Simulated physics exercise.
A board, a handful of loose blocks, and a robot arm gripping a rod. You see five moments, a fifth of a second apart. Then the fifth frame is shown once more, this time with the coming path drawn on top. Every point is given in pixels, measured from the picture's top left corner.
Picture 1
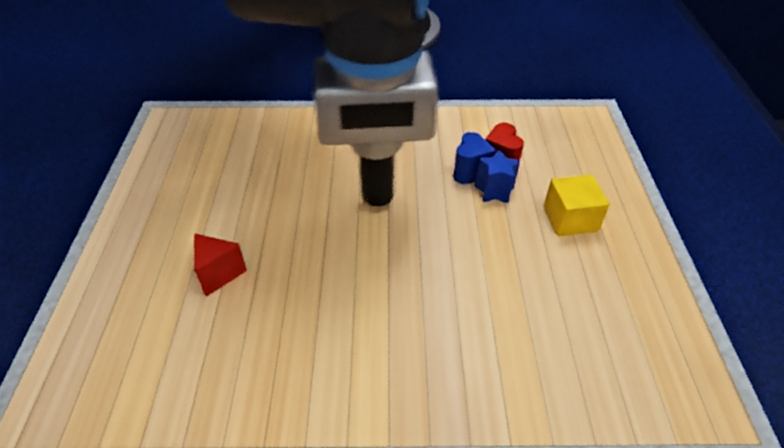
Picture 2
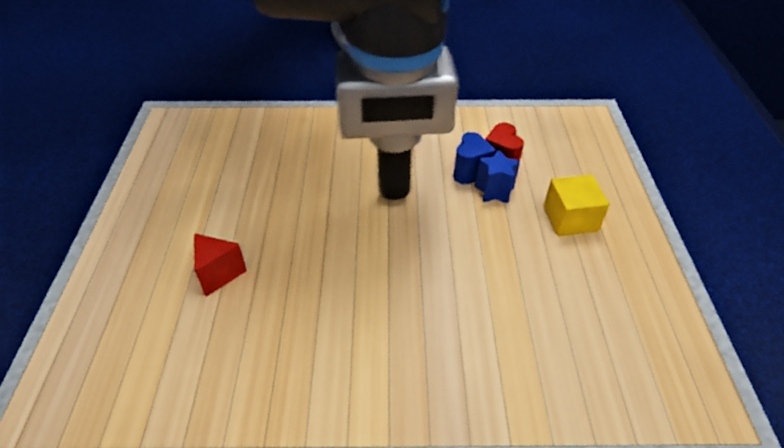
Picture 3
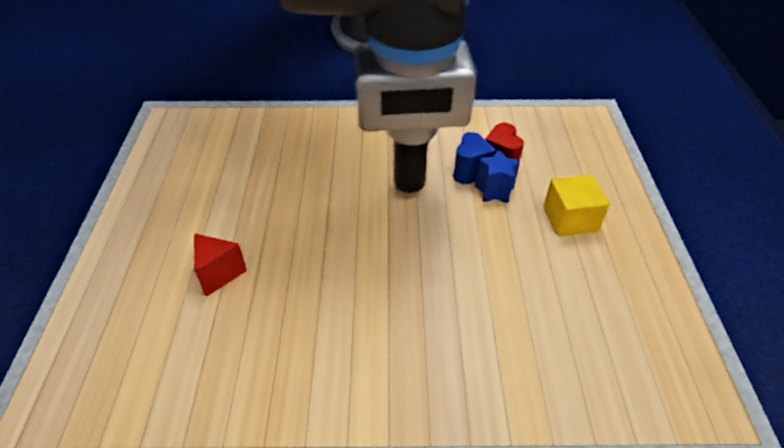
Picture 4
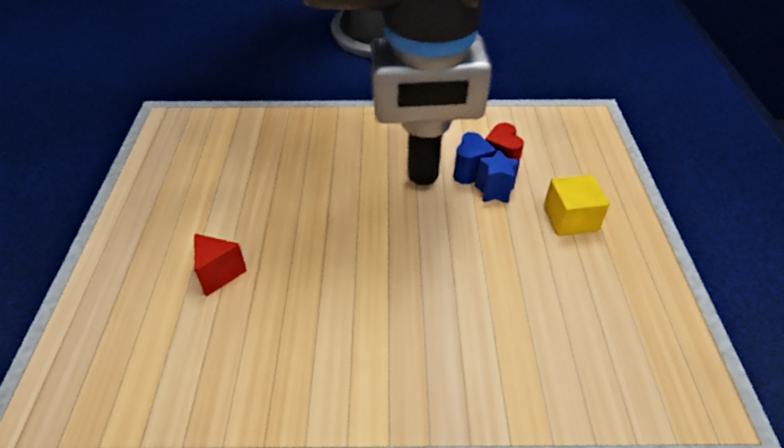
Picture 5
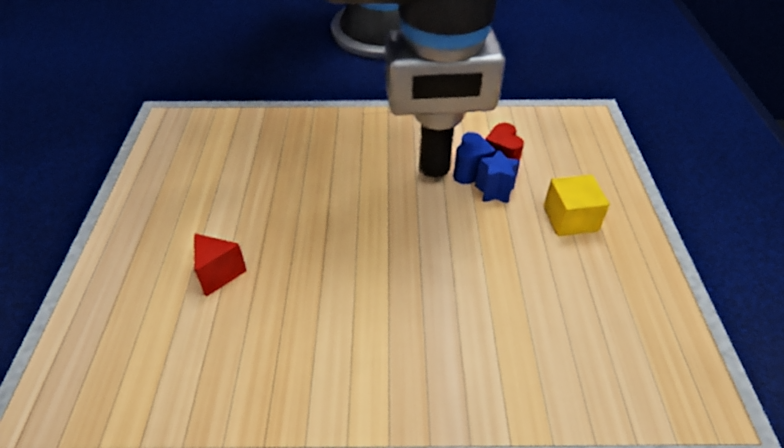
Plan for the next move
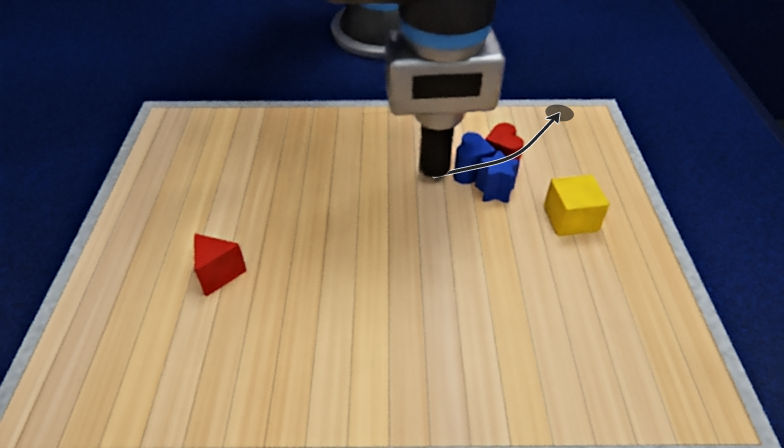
Robot arm holding a dark rod moving right and slightly back across a wooden board, nearing a still cluster of blue and red blocks.
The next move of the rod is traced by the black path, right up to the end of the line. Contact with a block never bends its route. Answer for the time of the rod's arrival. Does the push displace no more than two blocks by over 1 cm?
That would be a yes.
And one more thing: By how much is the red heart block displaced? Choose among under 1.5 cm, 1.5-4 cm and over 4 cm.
Range: Over 4 cm.
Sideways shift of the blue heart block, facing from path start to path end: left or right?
Rightward.
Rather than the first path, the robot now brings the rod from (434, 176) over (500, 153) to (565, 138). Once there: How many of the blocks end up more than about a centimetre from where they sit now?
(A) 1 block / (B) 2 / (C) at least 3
The correct letter is B.
Drawn move, from (434, 176) over (491, 163) and (533, 141) to (560, 113).
On the path given first. One third of the way, rod at (493, 155); blue heart block at (525, 135), turned 25° anticlockwise; blue star block at (505, 164), turned 25° clockwise; red heart block at (548, 124).
Two thirds of the way, rod at (536, 132); blue heart block at (568, 118); blue star block at (505, 164), turned 25° clockwise; red heart block at (594, 112), turned 25° clockwise.
At the end, rod at (562, 104); blue heart block at (576, 112), turned 30° clockwise; blue star block at (505, 164), turned 25° clockwise; red heart block at (606, 112), turned 50° clockwise.
